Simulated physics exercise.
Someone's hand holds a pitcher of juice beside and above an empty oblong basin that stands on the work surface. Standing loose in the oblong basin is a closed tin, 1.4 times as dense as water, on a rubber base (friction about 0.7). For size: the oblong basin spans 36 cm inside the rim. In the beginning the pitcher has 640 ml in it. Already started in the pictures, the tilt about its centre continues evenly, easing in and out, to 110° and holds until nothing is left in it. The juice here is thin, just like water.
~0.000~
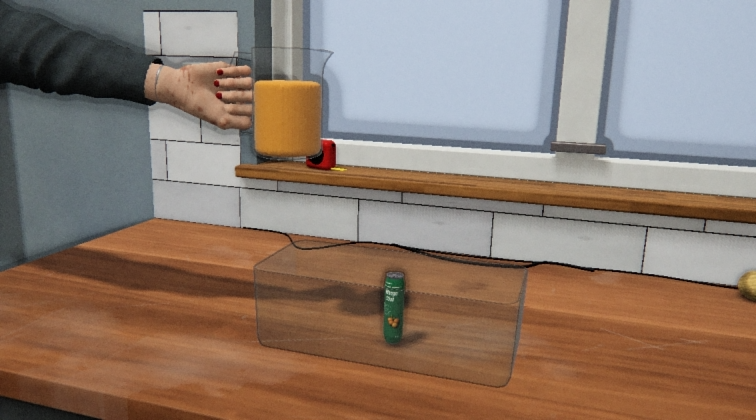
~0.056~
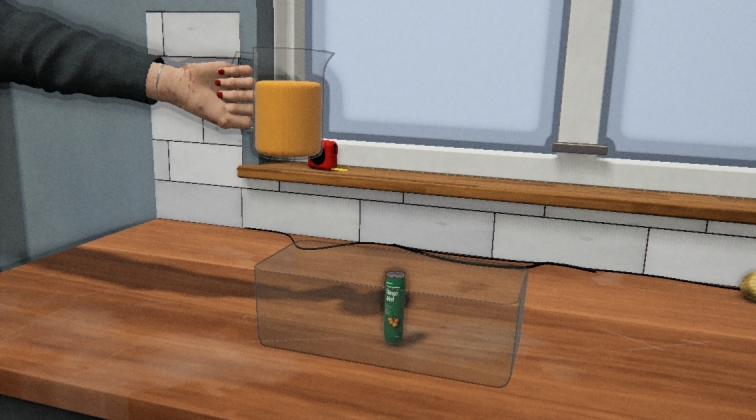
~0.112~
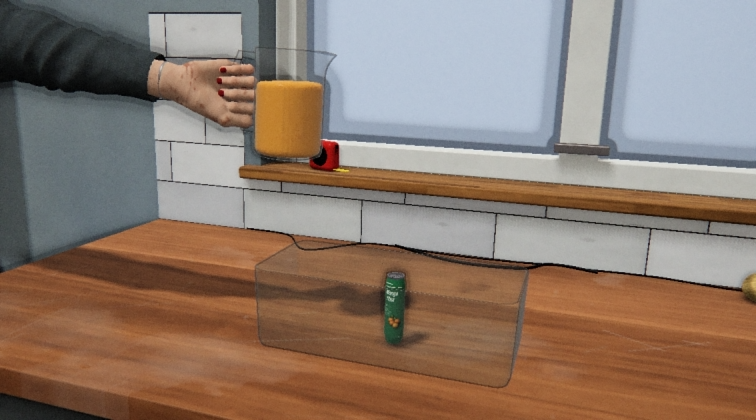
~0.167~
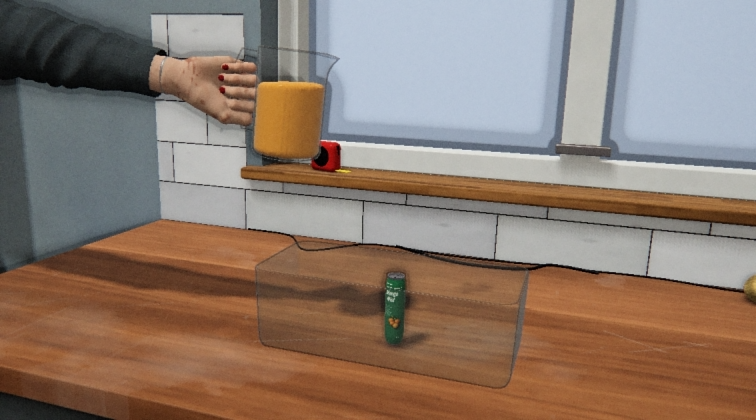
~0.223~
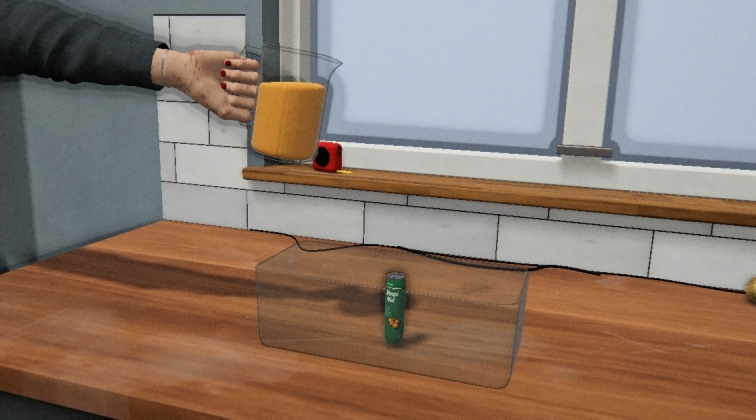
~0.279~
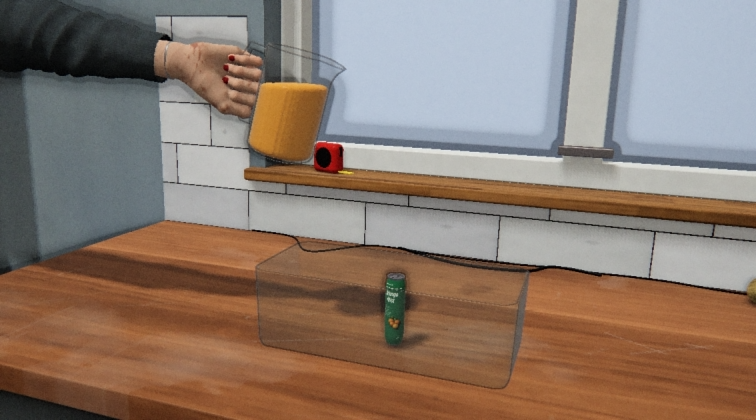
Hand slowly tilting a clear pitcher of orange juice slightly to the right, above a wooden counter with a green tin standing in a transparent basin.
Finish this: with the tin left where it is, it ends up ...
It ends up knocked over.
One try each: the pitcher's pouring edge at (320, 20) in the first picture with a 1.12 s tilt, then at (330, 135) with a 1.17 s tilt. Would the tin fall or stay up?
Try 1: Tipped over; try 2: Tipped over.
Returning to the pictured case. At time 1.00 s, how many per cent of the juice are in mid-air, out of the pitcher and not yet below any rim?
Roughly 34 %.
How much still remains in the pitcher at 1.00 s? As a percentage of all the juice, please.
Share remaining: Approx. 38 %.
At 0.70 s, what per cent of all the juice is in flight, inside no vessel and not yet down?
Close to 7 in a hundred.
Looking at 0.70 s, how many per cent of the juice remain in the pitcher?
Portion remaining: Approx. 94 per cent.
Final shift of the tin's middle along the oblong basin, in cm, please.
Around 7.5 cm.
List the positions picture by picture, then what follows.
Tilt 0°; pouring edge (333, 51); surface from (260, 83) to (320, 85); the oblong basin's rim runs from (276, 254) to (523, 286); the tin's top is at (395, 278), in the first picture.
Tilt 1°; pouring edge (334, 52); surface from (261, 83) to (321, 85), in the second picture.
Tilt 2°; pouring edge (336, 54); surface from (263, 83) to (322, 85), in the third picture.
Tilt 5°; pouring edge (339, 58); surface from (265, 84) to (323, 86), in the fourth picture.
Tilt 10°; pouring edge (342, 62); surface from (266, 85) to (325, 88), in the fifth picture.
Tilt 15°; pouring edge (345, 68); surface from (267, 86) to (327, 88), in the sixth picture.
By 0.70 s the tilt is 71° and 93 per cent is still to pour; the tin stands where it began.
By 1.00 s the tilt is 104° and 38 per cent is still to pour; the tin stands where it began.
By 1.32 s the tilt is 110° and 3 per cent is still to pour; the tin leans 16°.
By 1.67 s the tilt is 110° and 0 per cent is still to pour; the tin lies on its side.
At rest the tin lies on its side.
